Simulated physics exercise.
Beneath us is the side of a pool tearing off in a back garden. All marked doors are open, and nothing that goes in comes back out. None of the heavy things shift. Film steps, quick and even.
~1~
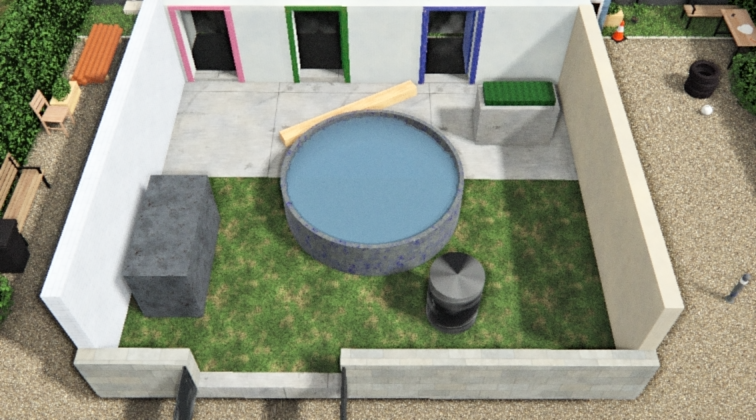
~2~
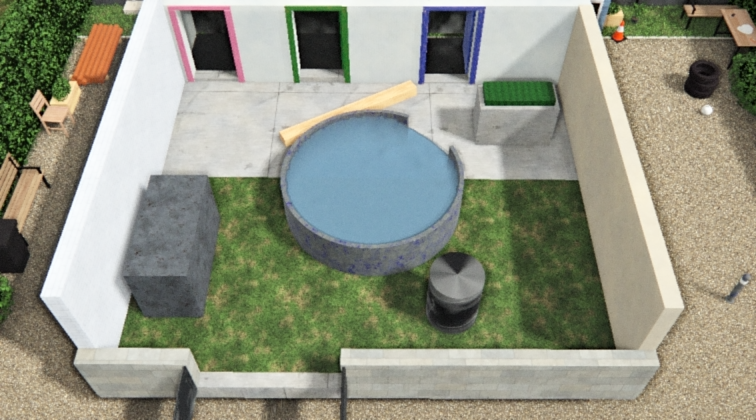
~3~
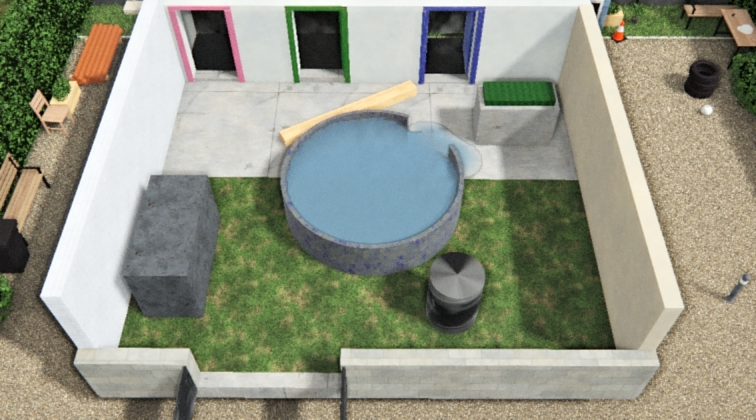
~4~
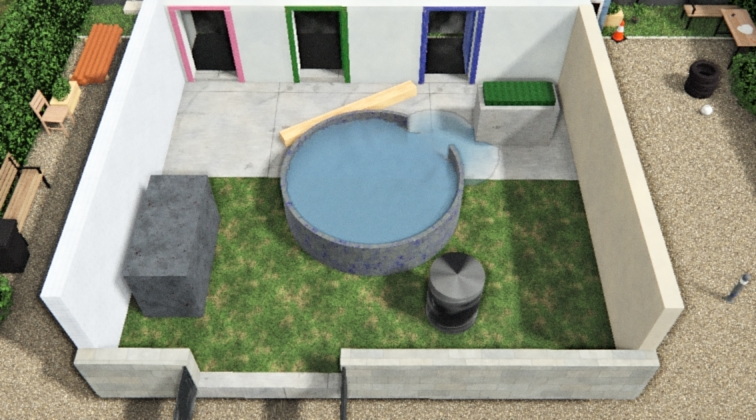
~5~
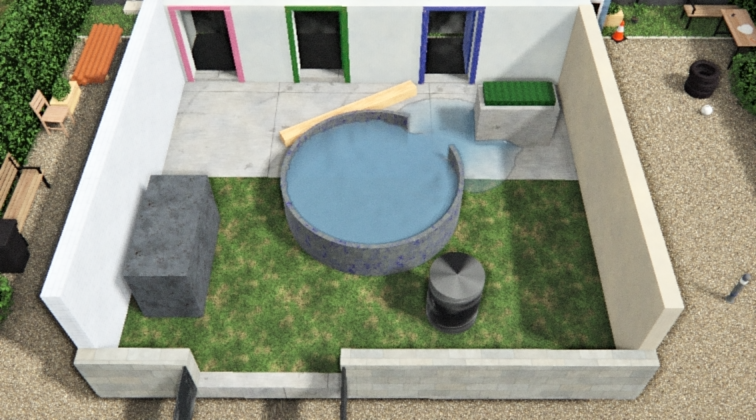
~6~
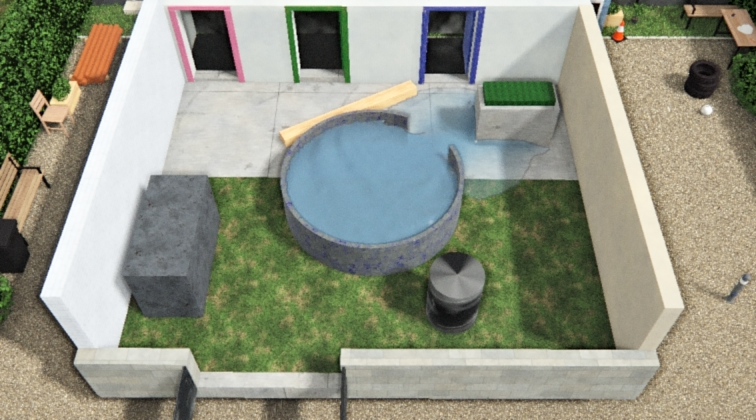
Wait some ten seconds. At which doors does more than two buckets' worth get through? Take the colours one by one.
The green door lets through two buckets or less; the blue door lets through more than two buckets; the pink door lets through two buckets or less.
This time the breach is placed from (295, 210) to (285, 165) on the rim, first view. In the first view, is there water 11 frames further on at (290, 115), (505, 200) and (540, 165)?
Bone-dry, bone-dry, bone-dry.
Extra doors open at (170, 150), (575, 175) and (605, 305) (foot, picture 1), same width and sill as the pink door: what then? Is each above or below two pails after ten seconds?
Stays within it; exceeds it; stays within it.
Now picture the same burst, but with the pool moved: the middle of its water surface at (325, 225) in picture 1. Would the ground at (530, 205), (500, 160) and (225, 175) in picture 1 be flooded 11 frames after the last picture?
My reading is hit by the flood first, hit by the flood next and missed by the flood last.
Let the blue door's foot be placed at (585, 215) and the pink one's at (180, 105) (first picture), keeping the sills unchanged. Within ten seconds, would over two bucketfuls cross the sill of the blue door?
In short: The blue one passes that mark.
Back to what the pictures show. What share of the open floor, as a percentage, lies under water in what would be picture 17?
Around 25 percent, give or take.
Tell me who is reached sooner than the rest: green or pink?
Answer: The green door.
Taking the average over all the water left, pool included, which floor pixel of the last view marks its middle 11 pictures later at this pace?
Roughly (406, 184) in the last picture.
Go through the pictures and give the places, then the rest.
Still water in the round tank at (372, 176), in the first frame.
The front is at a hidden place, out from the gap on the round tank's far side, in the second frame.
Water pours out on the round tank's far side and has run to (478, 162), in the third frame.
The front is at (495, 148), out from the gap on the round tank's far side, in the fourth frame.
Water pours out on the round tank's far side and has run to a hidden place, in the fifth frame.
The front is at (544, 148), out from the gap on the round tank's far side, in the sixth frame.
A moment on, water covers 15 % of the floor; the green door not reached, the blue door far over two buckets in, the pink door not reached.
Next, water covers 25 % of the floor; the green door not reached, the blue door far over two buckets in, the pink door not reached.
Then, water covers 35 % of the floor; the green door wet at the sill, nothing in, the blue door far over two buckets in, the pink door not reached.
Later, water covers 55 % of the floor; the green door wet at the sill, nothing in, the blue door far over two buckets in, the pink door not reached.
In the end, water covers 80 % of the floor; the green door wet at the sill, nothing in, the blue door far over two buckets in, the pink door wet at the sill, nothing in.
